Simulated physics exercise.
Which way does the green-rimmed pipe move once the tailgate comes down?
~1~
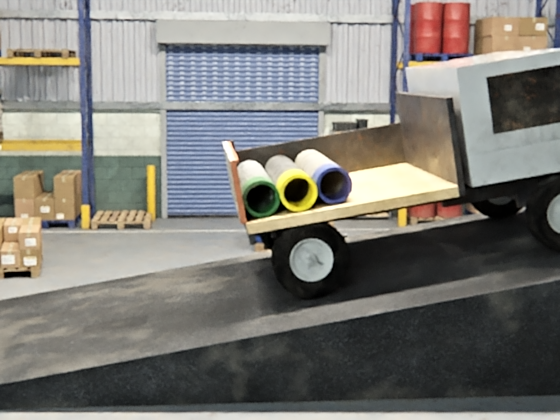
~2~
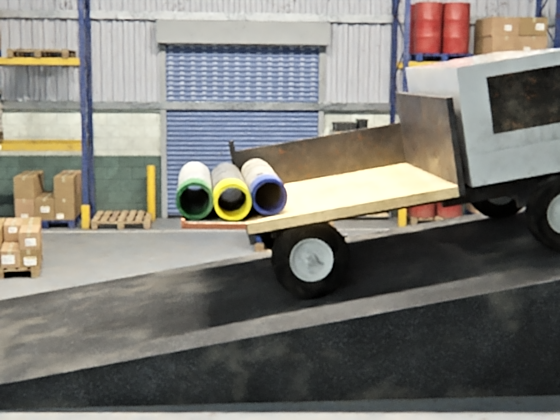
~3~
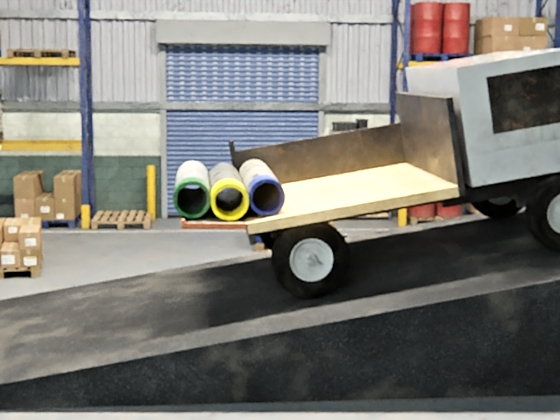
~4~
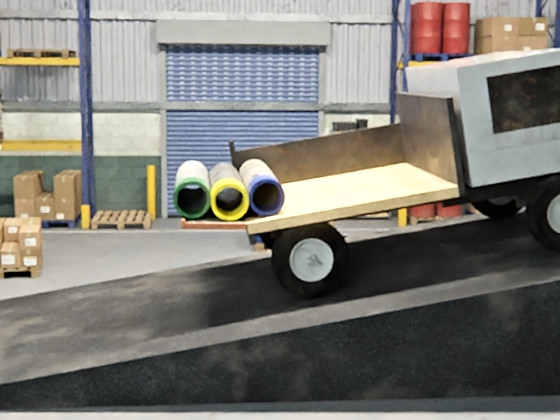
The green-rimmed pipe moves to the left, rolling from the bed onto the lowered tailgate.
